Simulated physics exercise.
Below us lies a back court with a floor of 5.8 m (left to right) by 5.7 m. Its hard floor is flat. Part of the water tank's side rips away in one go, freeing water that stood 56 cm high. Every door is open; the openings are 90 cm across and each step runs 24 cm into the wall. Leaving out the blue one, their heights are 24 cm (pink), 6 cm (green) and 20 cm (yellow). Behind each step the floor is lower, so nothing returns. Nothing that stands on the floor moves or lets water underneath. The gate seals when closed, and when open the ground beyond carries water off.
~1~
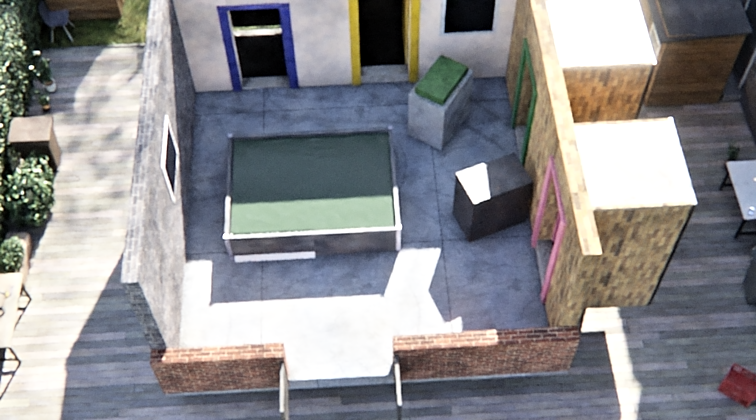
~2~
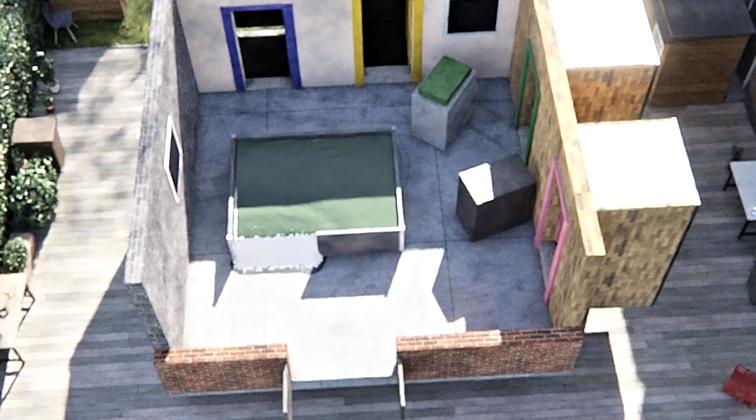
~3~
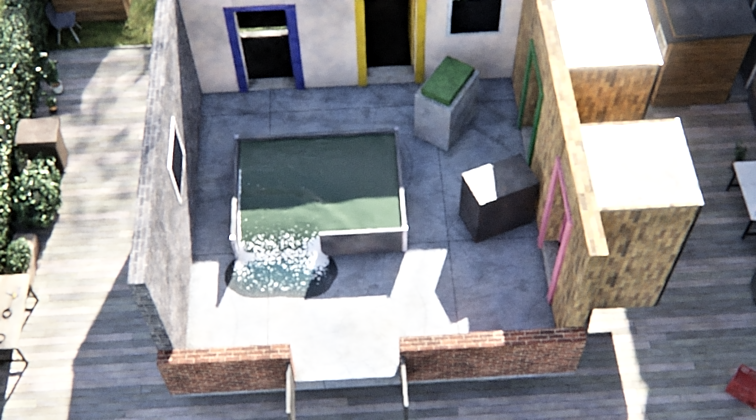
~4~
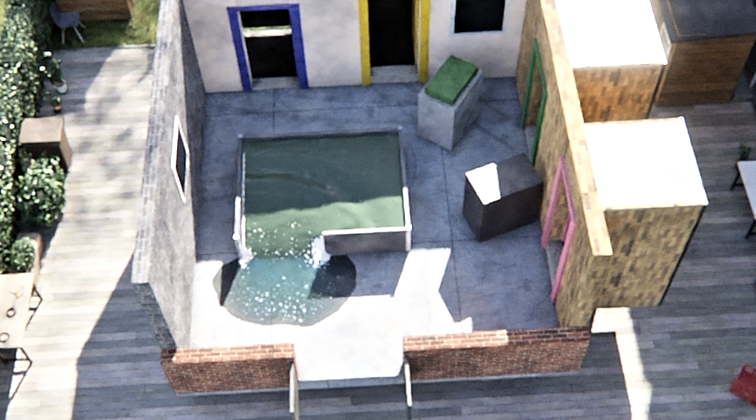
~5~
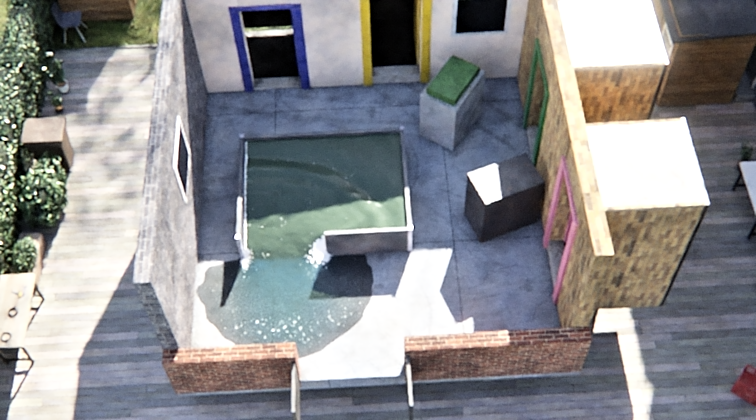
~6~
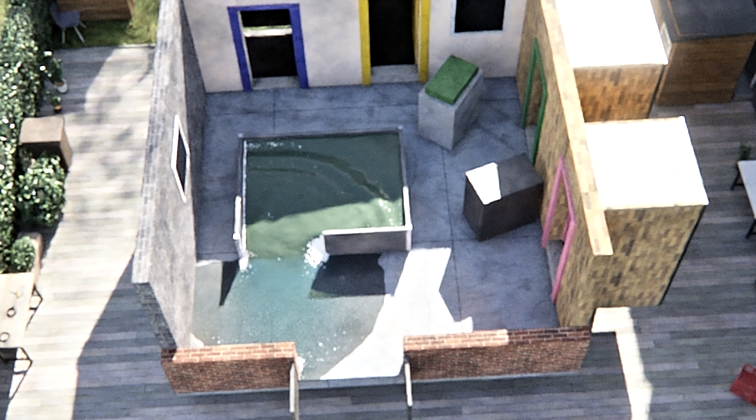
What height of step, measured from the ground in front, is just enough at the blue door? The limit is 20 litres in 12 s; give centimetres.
About 6 cm.
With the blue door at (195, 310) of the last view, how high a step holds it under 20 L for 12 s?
About 26 cm.
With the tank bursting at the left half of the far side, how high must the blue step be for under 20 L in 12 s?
About 36 cm.
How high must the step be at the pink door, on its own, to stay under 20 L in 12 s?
Roughly 8.5 cm at pink.
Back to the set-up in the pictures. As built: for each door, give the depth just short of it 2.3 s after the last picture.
Depths in cm: Blue 0, pink 0, green 0, yellow 0.
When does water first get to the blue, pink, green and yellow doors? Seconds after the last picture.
Blue 3.6 s, pink 3.6 s, green 5.0 s, yellow 5.5 s.
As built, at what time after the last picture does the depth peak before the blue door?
Near 6.5 s.
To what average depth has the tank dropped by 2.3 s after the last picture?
Some 29 cm.
Then, 0.7 s after the last picture water covers 20 % of the floor, deepest (48 cm) near (190, 372); it has not reached the blue door.
Then, 2.3 s after the last picture water covers 25 % of the floor, deepest (32 cm) near (202, 371); it has not reached the blue door.
Then, 11.3 s after the last picture water covers 100 % of the floor, deepest (12 cm) near (190, 372); 6 cm at the blue door, 35 litres in over its 5 cm step.
At the blue door as built, the water peaked near 9 cm, 6.5 s after the last picture.
With a step of 5.5 cm, 29 litres would have come in within the 12 s; with 7.5 cm, 10 litres. So under 20 litres takes about 6 cm.
